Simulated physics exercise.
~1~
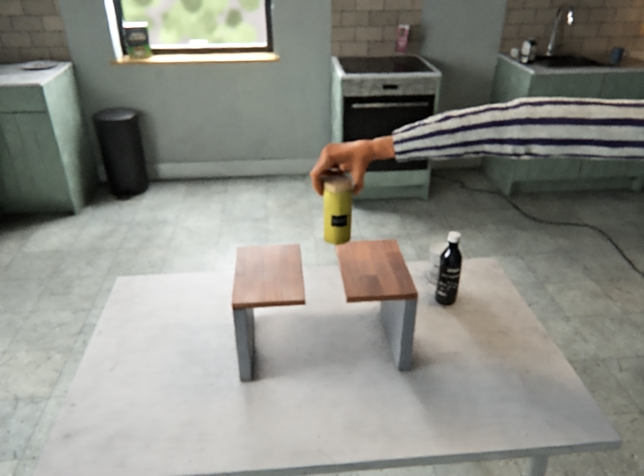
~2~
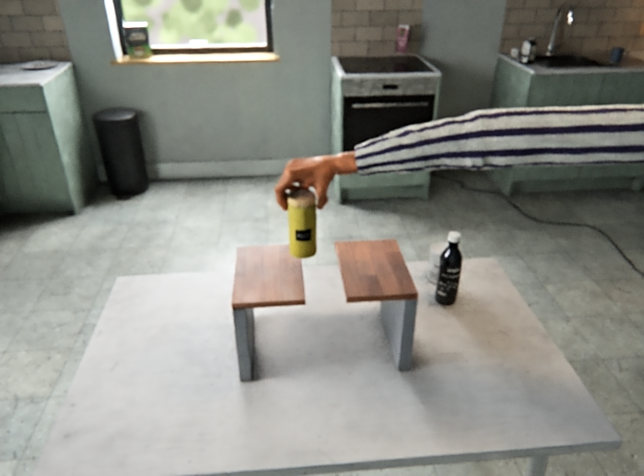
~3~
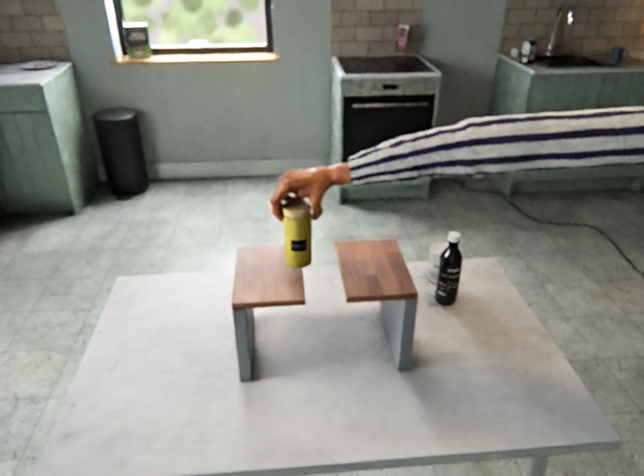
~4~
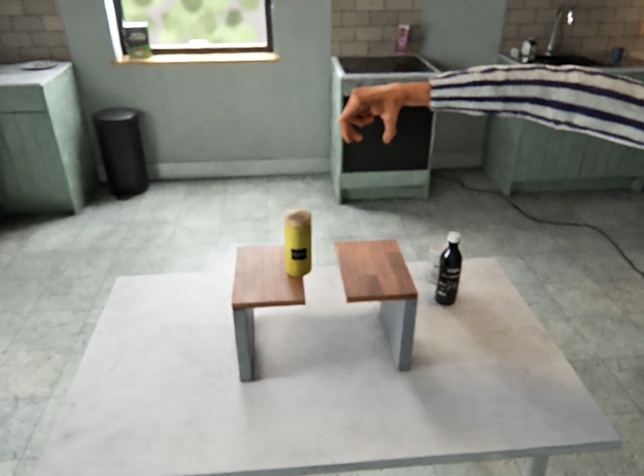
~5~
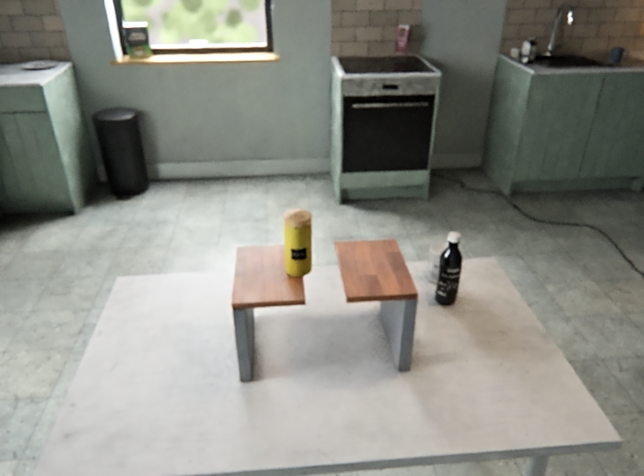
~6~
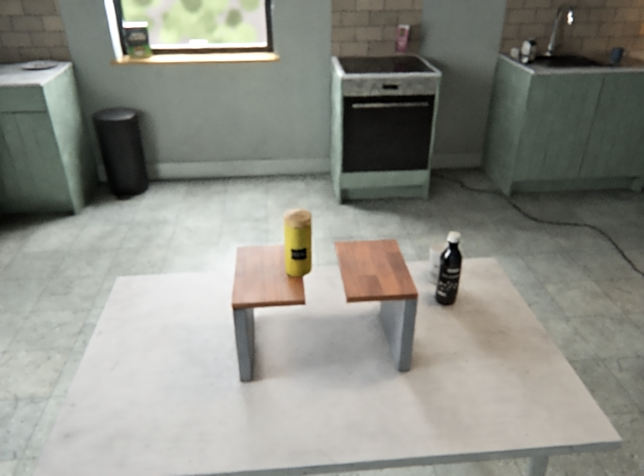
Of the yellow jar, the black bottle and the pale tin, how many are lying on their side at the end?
None of them are; the yellow jar stands on the left board of the stand, and the black bottle and pale tin are still upright on the table.
